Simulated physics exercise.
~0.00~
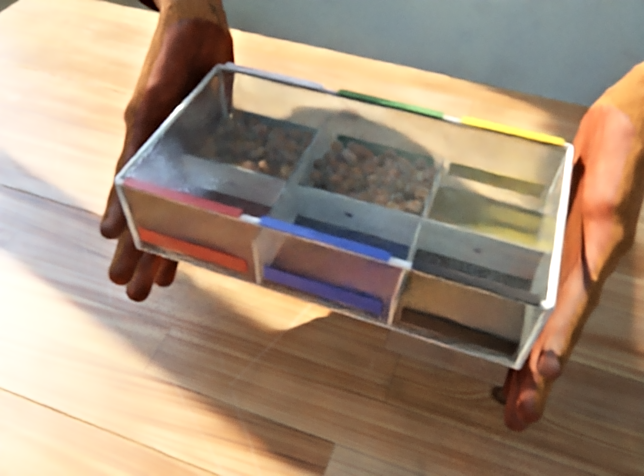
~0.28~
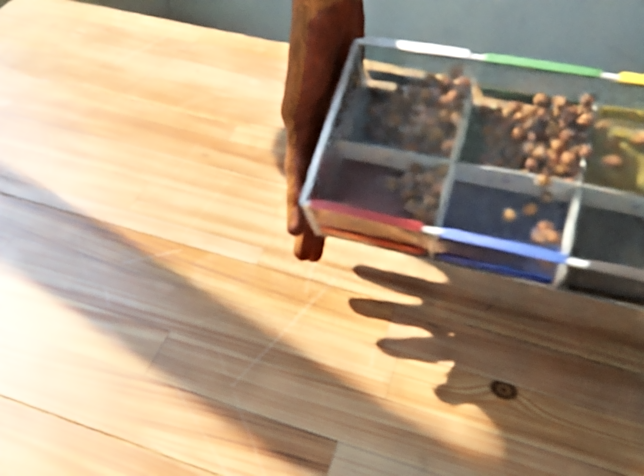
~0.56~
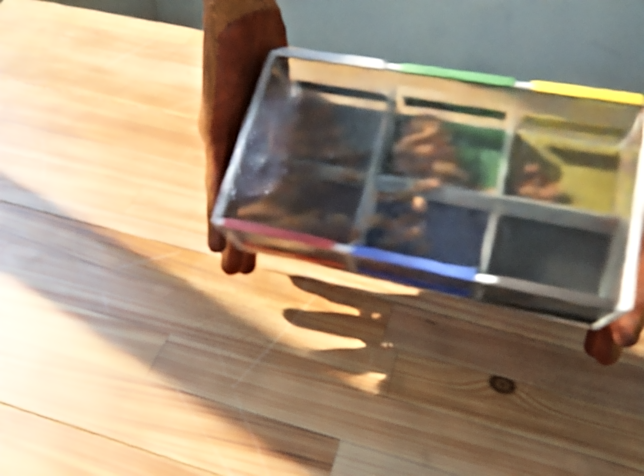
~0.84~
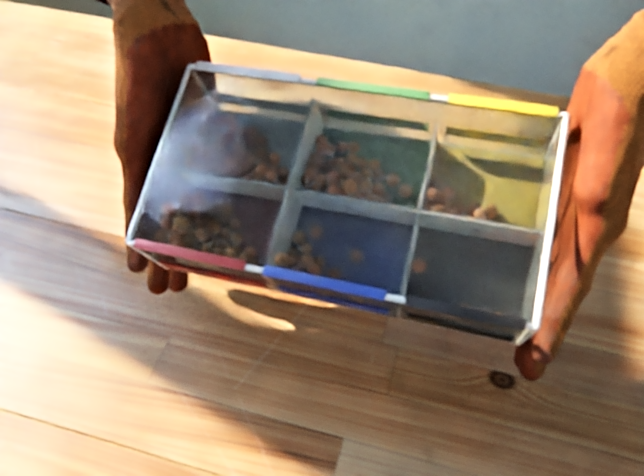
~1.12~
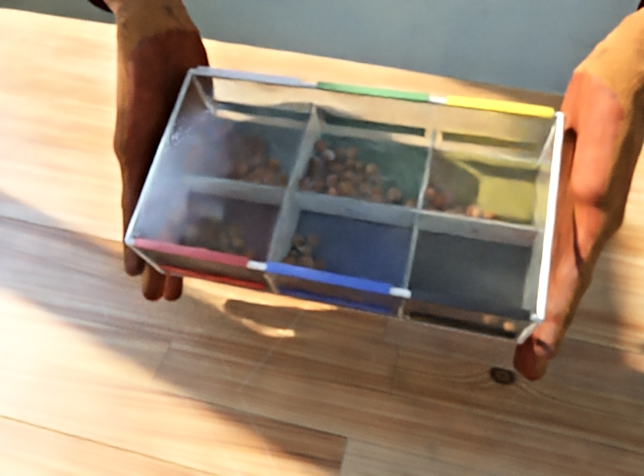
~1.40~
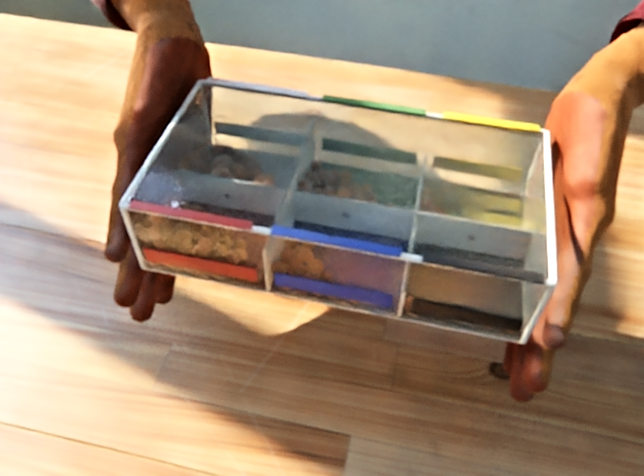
To begin with, two hands hold a clear-lidded box above a wooden table, its six compartments marked with coloured strips and small brown balls gathered in the back ones. The hands swing the box to the right, and the balls scatter among the compartments. It then moves back left, tilted so its inside shows from above, with balls reaching the red and blue sections. The hands steady it, still tilted, then bring it level again. At the end, the balls rest mostly in the white, red and green compartments, with few in blue and yellow and none in black.
